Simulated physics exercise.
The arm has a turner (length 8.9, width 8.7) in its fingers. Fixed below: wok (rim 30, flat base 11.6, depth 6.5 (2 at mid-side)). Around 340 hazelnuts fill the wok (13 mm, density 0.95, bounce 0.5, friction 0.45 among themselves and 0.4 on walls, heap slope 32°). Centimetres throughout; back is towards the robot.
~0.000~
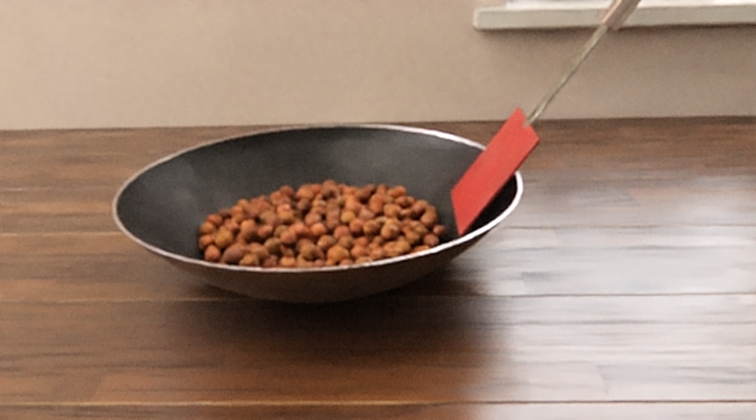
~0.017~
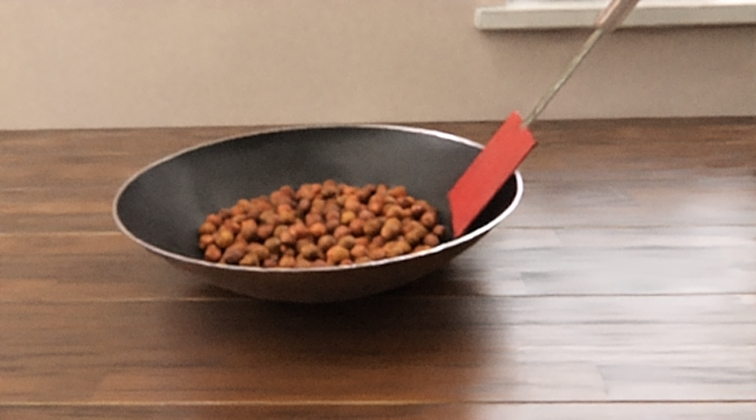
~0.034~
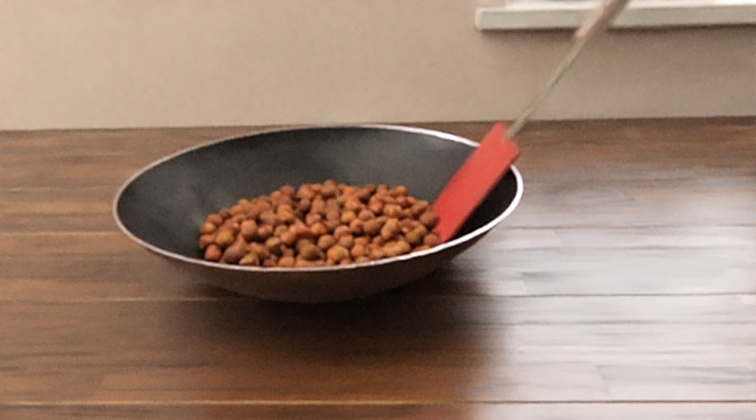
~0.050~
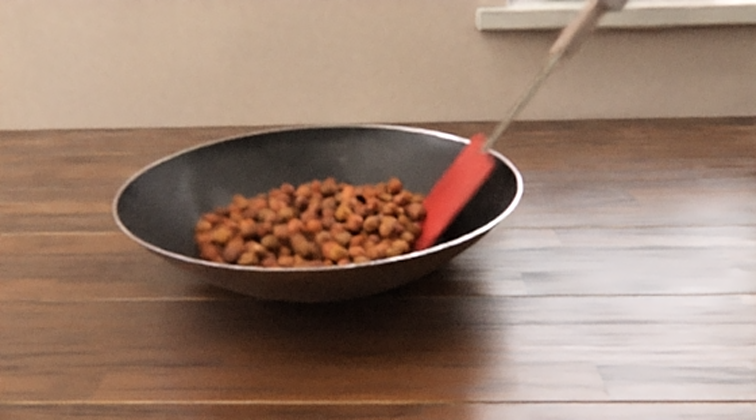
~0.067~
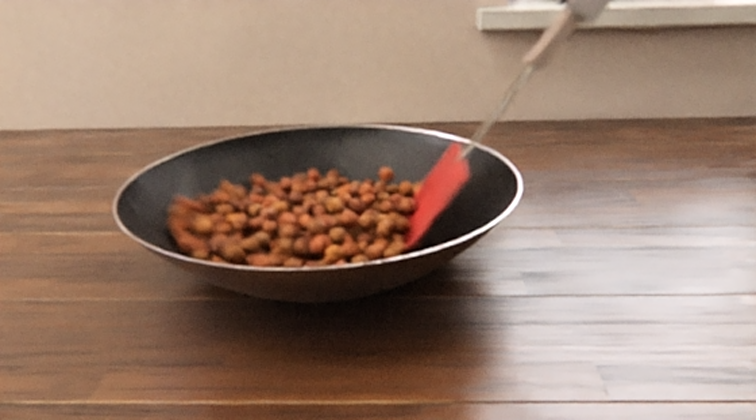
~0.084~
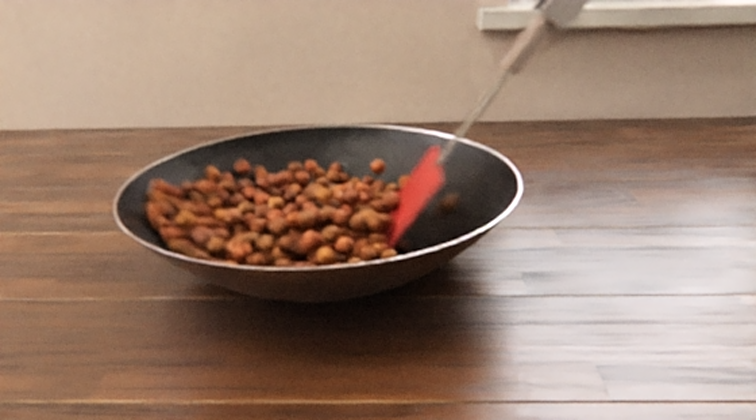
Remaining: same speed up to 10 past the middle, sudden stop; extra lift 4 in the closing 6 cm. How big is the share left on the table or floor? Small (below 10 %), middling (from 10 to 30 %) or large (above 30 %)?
A large share, above 30 %, ends on the table or floor.
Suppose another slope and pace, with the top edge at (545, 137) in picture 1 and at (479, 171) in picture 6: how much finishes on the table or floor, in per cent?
Some 30 per cent.
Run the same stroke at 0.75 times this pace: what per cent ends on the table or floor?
About 25 per cent.
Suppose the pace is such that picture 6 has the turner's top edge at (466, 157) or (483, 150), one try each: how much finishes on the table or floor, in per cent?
About 25 and 25 per cent.
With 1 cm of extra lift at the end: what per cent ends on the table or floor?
Some 45 per cent.
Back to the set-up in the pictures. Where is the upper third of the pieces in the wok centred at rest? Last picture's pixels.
Near (223, 224).
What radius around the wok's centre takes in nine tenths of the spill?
About 65 cm.
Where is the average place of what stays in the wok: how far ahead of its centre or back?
About 4.0 cm ahead.
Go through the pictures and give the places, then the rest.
In the first picture, turner top edge at (529, 123), sloping 54°; upper third of the load around (328, 223), from x 205 to 440, top at y 185; 345 in the wok.
In the second picture, turner top edge at (525, 125), sloping 54°; upper third of the load around (328, 223), from x 210 to 440, top at y 185.
In the third picture, turner top edge at (509, 136), sloping 54°; upper third of the load around (326, 223), from x 210 to 440, top at y 185.
In the fourth picture, turner top edge at (485, 149), sloping 54°; upper third of the load around (329, 220), from x 205 to 430, top at y 185.
In the fifth picture, turner top edge at (462, 158), sloping 54°; upper third of the load around (296, 216), from x 180 to 420, top at y 175.
In the sixth picture, turner top edge at (439, 162), sloping 54°; upper third of the load around (262, 212), from x 155 to 445, top at y 165; 345 in the wok.
By 0.13 s, sloping 54°, highest piece 9 above the table; 340 in the wok, 5 on the blade or in flight.
By 0.17 s, sloping 54°, highest piece 11 above the table; 326 in the wok, 19 on the blade or in flight.
By 0.40 s, sloping 54°, highest piece 16 above the table; 206 in the wok, 81 on the table or floor, 58 on the blade or in flight.
By 1.45 s, sloping 54°, highest piece 5 above the table; 204 in the wok, 141 on the table or floor.
Final count, 204 in the wok, 141 on the table or floor. That is 41 % on the table or floor.
